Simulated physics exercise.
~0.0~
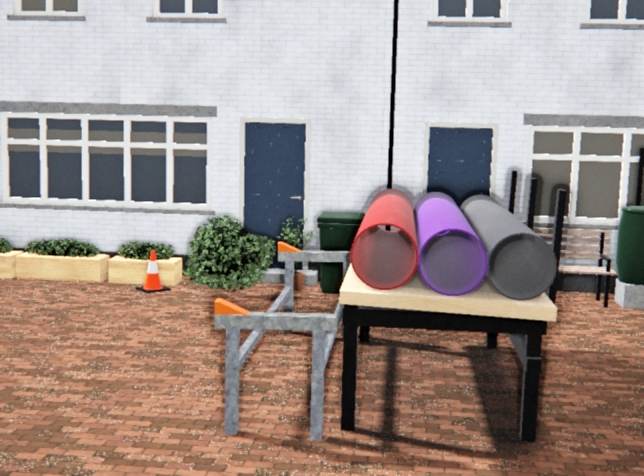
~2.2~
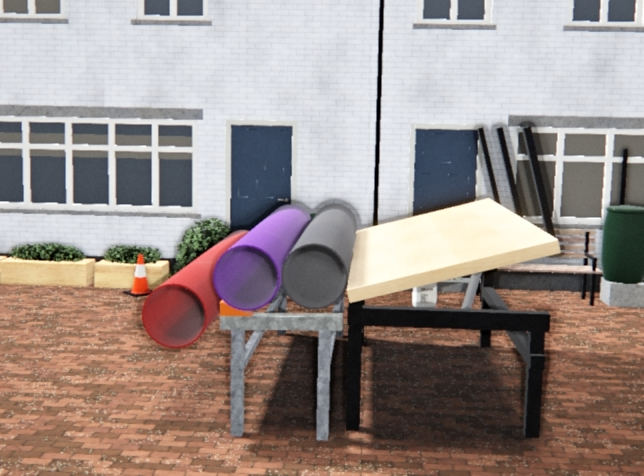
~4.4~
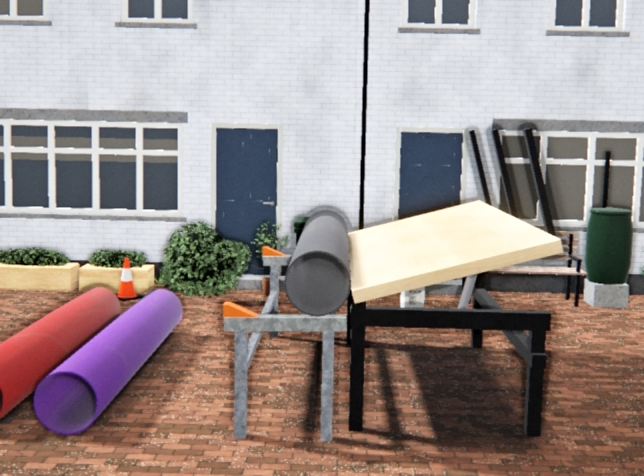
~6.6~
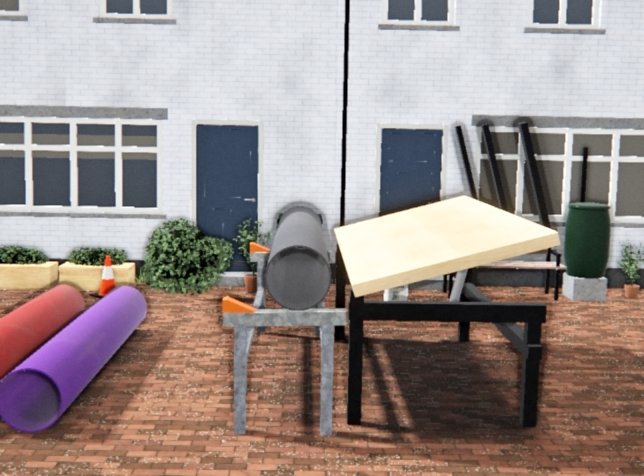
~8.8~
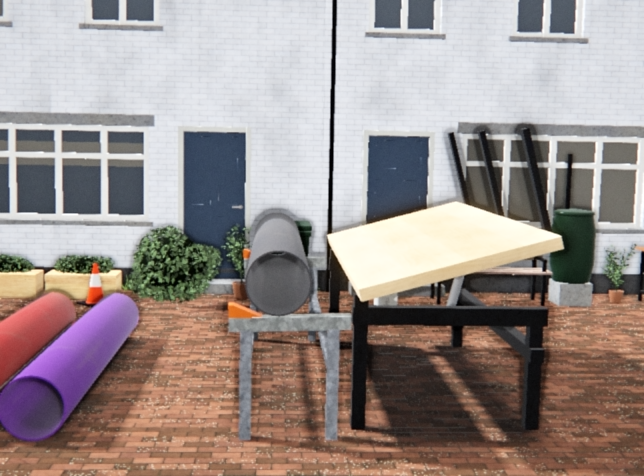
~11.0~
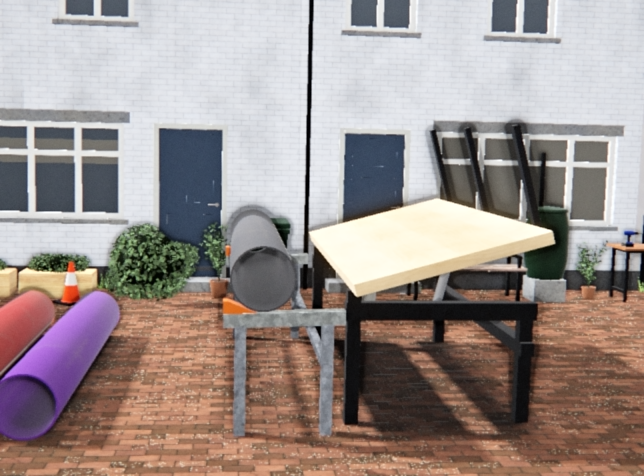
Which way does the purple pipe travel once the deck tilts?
The purple pipe moves to the left, rolling off the deck and across the rack before it drops to the ground.
